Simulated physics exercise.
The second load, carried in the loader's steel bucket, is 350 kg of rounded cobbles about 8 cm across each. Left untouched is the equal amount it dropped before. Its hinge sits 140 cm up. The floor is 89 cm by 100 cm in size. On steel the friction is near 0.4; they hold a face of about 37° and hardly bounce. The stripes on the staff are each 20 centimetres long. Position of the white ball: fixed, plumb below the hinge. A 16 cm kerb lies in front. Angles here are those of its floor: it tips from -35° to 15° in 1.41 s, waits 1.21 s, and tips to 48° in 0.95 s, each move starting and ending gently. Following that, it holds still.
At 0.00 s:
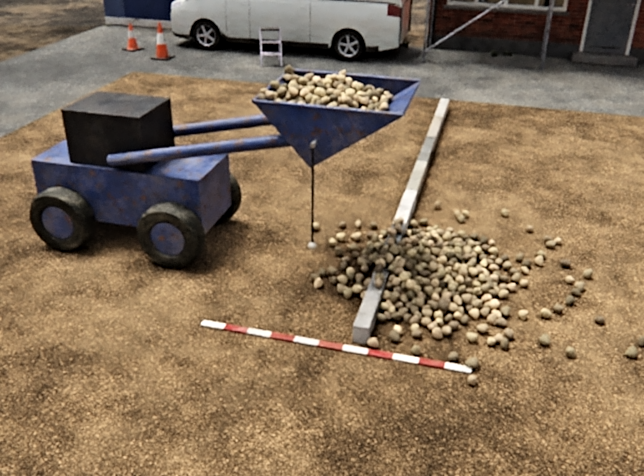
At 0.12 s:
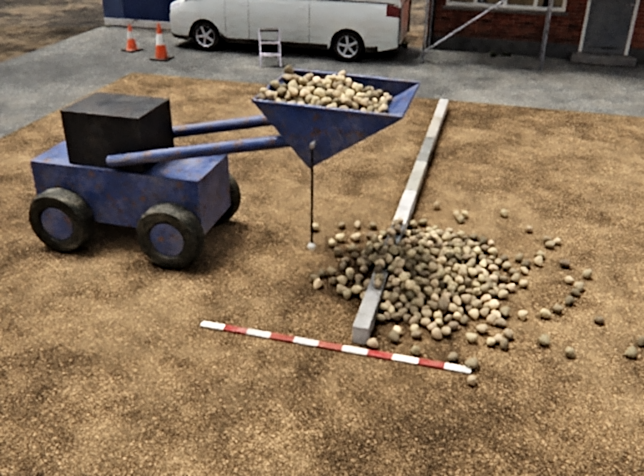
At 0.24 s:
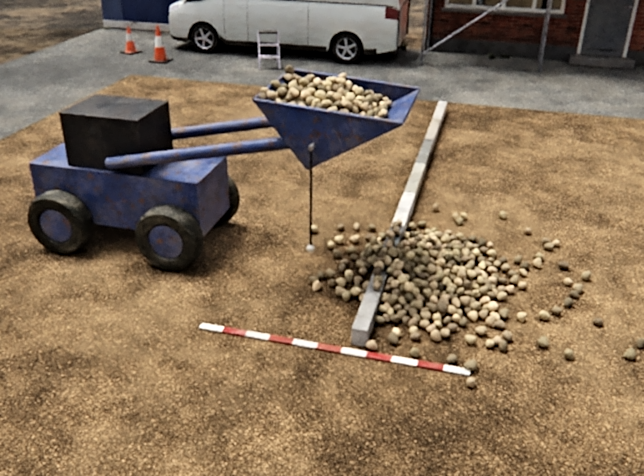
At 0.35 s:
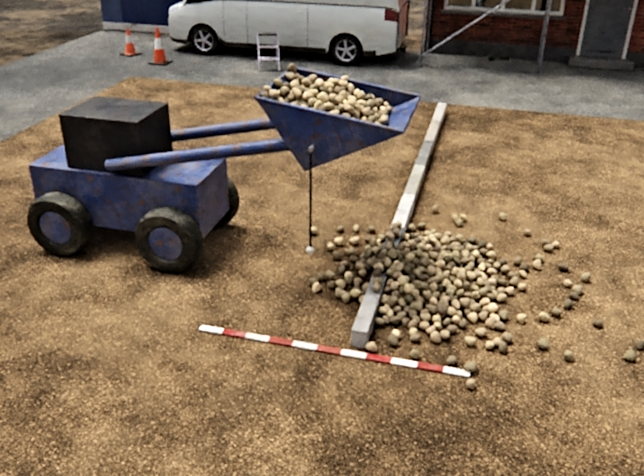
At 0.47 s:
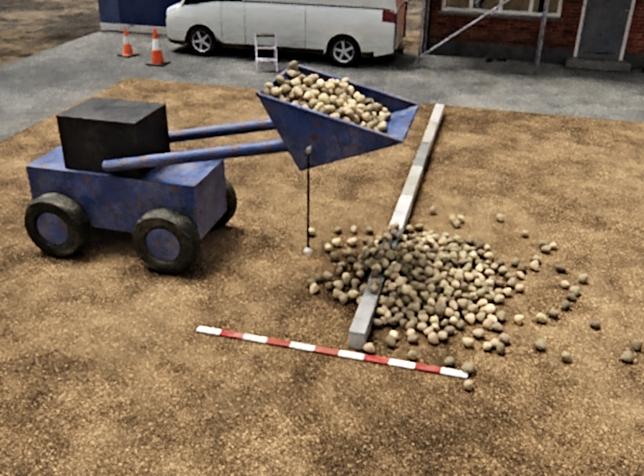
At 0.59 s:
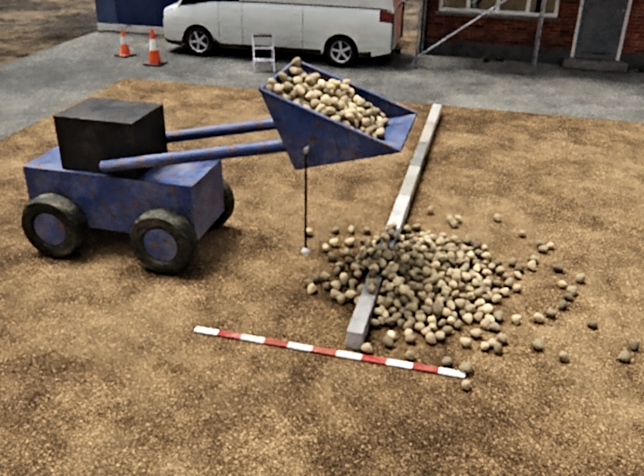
On a patch of brown, gritty ground beside a grey paved strip, seen from above at an angle, a white van, orange cones and a brick building stand behind. A blue loader with a black box on top holds a bucket of pale rounded stones above a grey kerb, a stone heap and a red-and-white staff. The bucket tilts gradually down to the right, its stones shifting slightly, while the view drifts very slightly.
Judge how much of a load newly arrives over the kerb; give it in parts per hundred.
Close to 89 in every hundred.
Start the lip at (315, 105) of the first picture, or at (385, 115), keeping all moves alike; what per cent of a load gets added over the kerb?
5 % and 70 %.
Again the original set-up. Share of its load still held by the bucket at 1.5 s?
That works out to about 95 %.
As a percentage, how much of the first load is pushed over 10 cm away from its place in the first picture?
Near 5 per cent, I reckon.
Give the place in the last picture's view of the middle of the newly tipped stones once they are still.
The middle ends up near (425, 265).
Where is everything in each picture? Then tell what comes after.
In the first picture, lip at (403, 115), floor tilted -35°, highest stones at (314, 78). The earlier load is highest near (389, 255), 21 cm above ground level, 14 % on this side of the kerb, 86 % over the kerb.
In the second picture, the bucket is at -34°, its lip at (402, 118); the top of the load is at (313, 78); the stones move at 0.1 m/s on average.
In the third picture, the bucket is at -31°, its lip at (403, 124); the top of the load is at (307, 79); the stones move at 0.1 m/s on average.
In the fourth picture, the bucket is at -27°, its lip at (404, 132); the top of the load is at (304, 79); the stones move at 0.2 m/s on average.
In the fifth picture, the bucket is at -22°, its lip at (403, 142); the top of the load is at (305, 78); the stones move at 0.2 m/s on average.
In the sixth picture, the bucket is at -16°, its lip at (400, 151); the top of the load is at (304, 76); the stones move at 0.2 m/s on average.
After 1.1 s the floor is at 7°; in per cent of one load, 100 in the bucket, 14 on this side of the kerb, 86 over the kerb; the foremost stones are at (597, 310).
After 1.5 s the floor is at 15°; in per cent of one load, 95 in the bucket, 14 on this side of the kerb, 91 over the kerb; the foremost stones are at (597, 310).
After 4.0 s the floor is at 48°; in per cent of one load, 0 in the bucket, 26 on this side of the kerb, 174 over the kerb; the foremost stones are at (597, 310).
After 6.6 s the floor is at 48°; in per cent of one load, 0 in the bucket, 25 on this side of the kerb, 174 over the kerb; the foremost stones are at (597, 310). Net gain over the kerb, 89.
